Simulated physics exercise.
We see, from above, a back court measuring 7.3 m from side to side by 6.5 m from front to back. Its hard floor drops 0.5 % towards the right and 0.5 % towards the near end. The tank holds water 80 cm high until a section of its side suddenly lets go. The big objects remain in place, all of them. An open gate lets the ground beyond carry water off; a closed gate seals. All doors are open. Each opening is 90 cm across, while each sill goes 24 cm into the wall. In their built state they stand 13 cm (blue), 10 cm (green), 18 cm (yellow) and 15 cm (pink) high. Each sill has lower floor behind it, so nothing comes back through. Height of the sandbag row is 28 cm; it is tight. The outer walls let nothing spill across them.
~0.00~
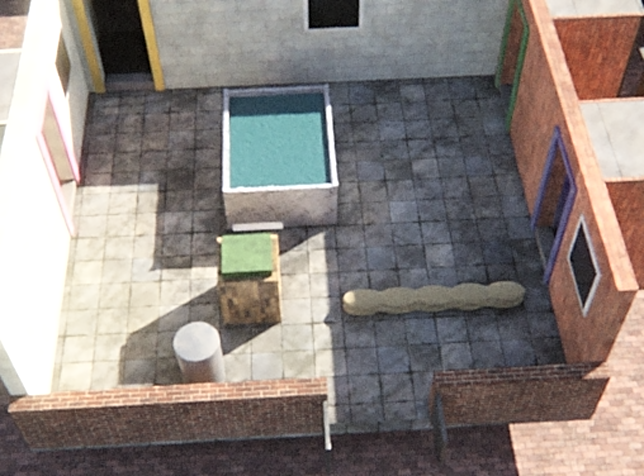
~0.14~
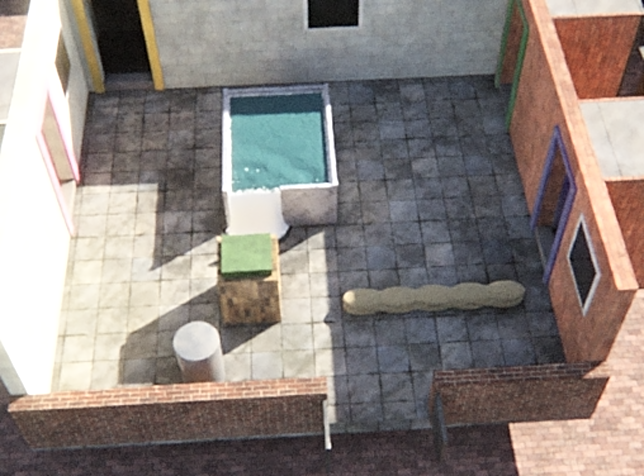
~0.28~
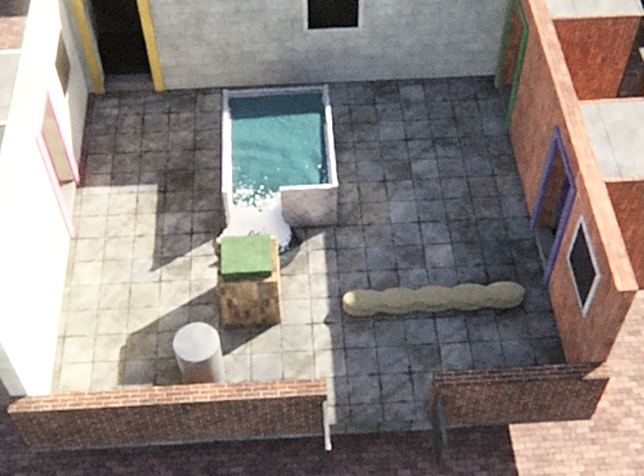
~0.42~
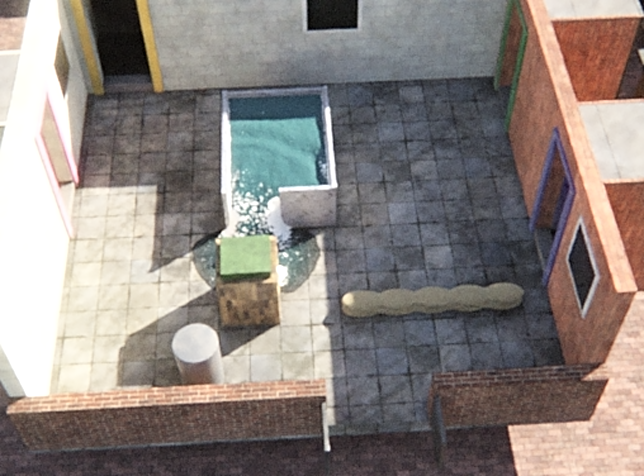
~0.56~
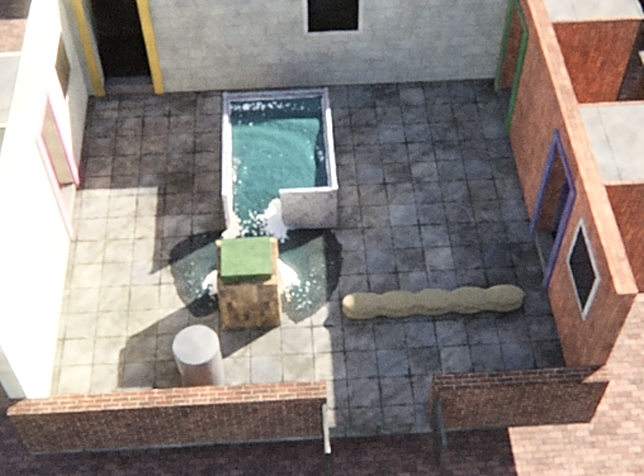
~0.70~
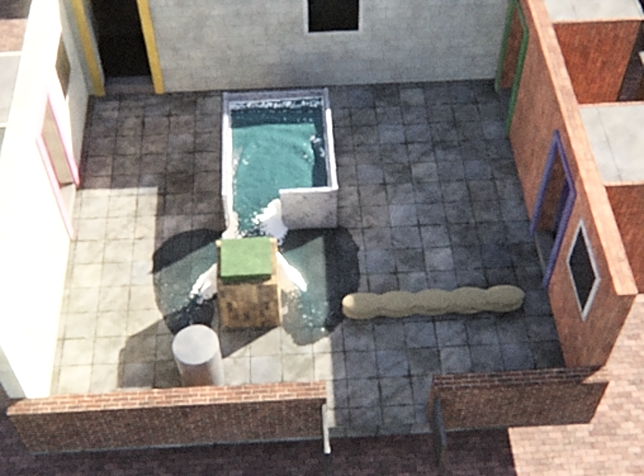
We see a walled courtyard with a raised tank of still water, whose near side opens at the left; water pours through the gap, meets a green-topped block and spreads around both sides across the paved floor.
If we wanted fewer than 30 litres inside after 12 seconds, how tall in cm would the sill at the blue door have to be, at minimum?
It would need to be around 15 cm tall.
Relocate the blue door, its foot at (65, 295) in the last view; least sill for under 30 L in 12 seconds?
Roughly 17 cm.
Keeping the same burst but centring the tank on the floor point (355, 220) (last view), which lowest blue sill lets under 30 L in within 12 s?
In that case about 9.0 cm.
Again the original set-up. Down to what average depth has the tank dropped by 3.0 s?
On average, around 37 cm.
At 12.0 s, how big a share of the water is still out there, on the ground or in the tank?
Around 88 in a hundred parts remain.
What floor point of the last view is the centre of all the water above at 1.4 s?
The water is centred around (268, 214) in the last picture's pixels.
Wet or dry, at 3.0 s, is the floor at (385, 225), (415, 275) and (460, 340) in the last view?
In order: Soaked, soaked, untouched.
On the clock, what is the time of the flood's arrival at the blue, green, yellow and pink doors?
It gets to blue after 2.0 s, green after 3.8 s, yellow after 4.0 s and pink after 2.2 s.
After 1.4 s water covers 25 % of the floor, deepest (56 cm) near (254, 276); it has not reached the blue door.
After 3.0 s water covers 45 % of the floor, deepest (34 cm) near (254, 276); 22 cm at the blue door, 24 litres in over its 13 cm sill.
After 12.0 s water covers 95 % of the floor, deepest (9 cm) near (243, 277); 5 cm at the blue door, 51 litres in over its 13 cm sill.
At the blue door as built, the water arrived by 2.1 s and peaked near 24 cm at 2.6 s.
With a sill of 12.5 cm, 57 litres would have come in within the 12 s; with 17 cm, 19 litres. So under 30 litres takes about 15 cm.
